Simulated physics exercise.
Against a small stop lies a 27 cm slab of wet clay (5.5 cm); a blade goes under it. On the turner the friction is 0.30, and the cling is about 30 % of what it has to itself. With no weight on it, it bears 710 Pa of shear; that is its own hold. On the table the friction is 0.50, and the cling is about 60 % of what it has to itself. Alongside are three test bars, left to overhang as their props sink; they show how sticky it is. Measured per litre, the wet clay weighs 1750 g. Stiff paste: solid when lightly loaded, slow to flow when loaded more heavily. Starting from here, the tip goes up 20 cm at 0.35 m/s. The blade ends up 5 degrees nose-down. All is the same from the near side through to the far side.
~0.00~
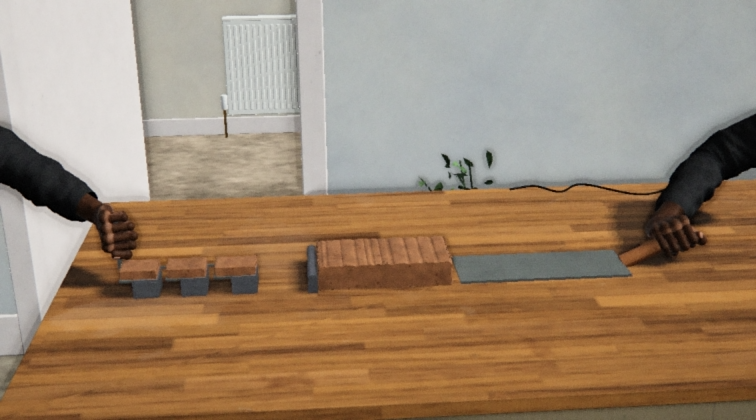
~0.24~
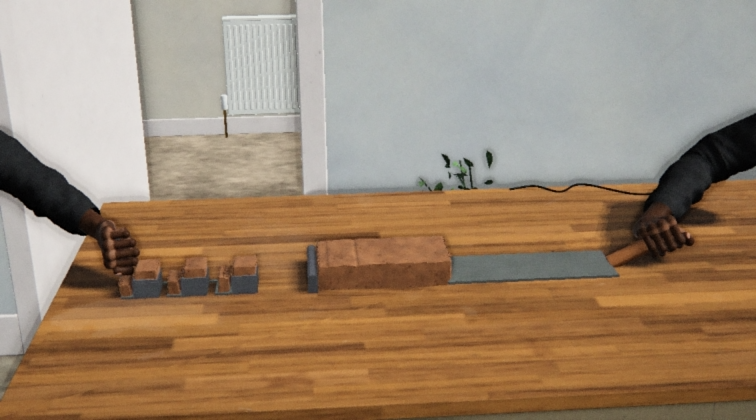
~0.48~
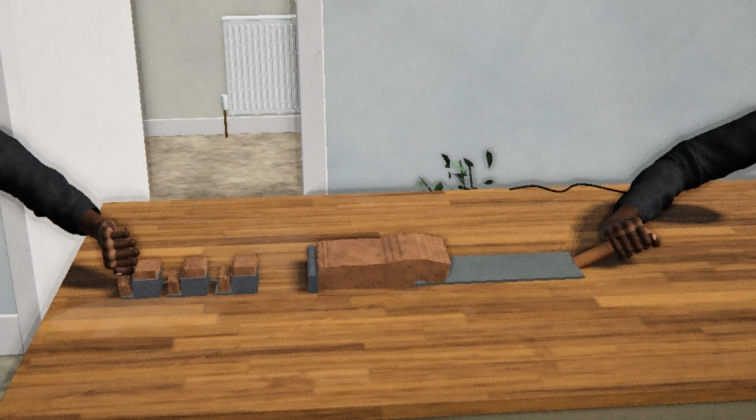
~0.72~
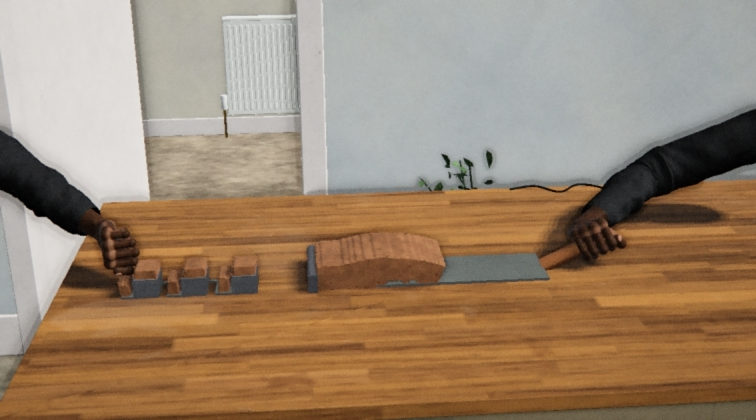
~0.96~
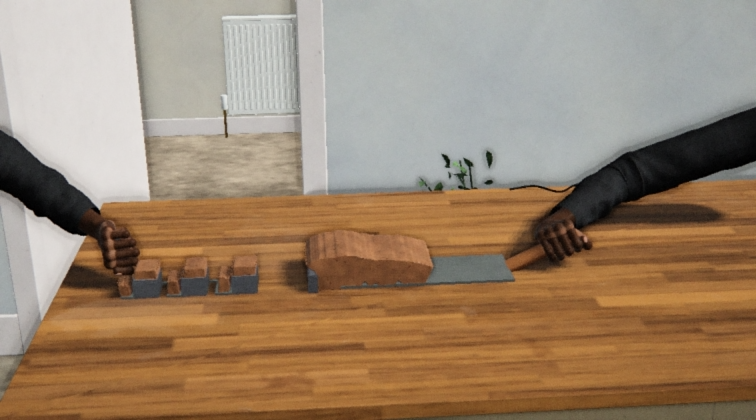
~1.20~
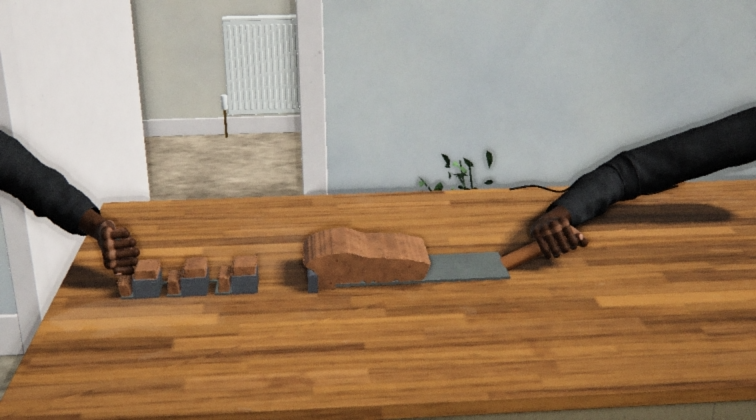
On a wooden tabletop, a hand at the left sits beside three small clay-topped bars, whose overhanging ends drop as the right hand begins moving a flat blade leftward by its handle. The blade slides under the reddish-brown clay slab against a small stop, and the slab's top bulges into a hump toward the left.
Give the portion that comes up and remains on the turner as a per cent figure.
It is close to 71 percent.
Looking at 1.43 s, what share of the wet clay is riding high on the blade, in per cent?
Near 18 % then.
After 1.43 s, the tip is 8.2 cm up.
After 1.70 s, the tip is 18 cm up.
After 1.97 s, the tip is 20 cm up and 71 % is riding high on the blade.
After 2.23 s, the tip is 20 cm up and 71 % is riding high on the blade.
After 2.33 s, at the end, the tip is 20 cm up and 71 % is riding high on the blade.
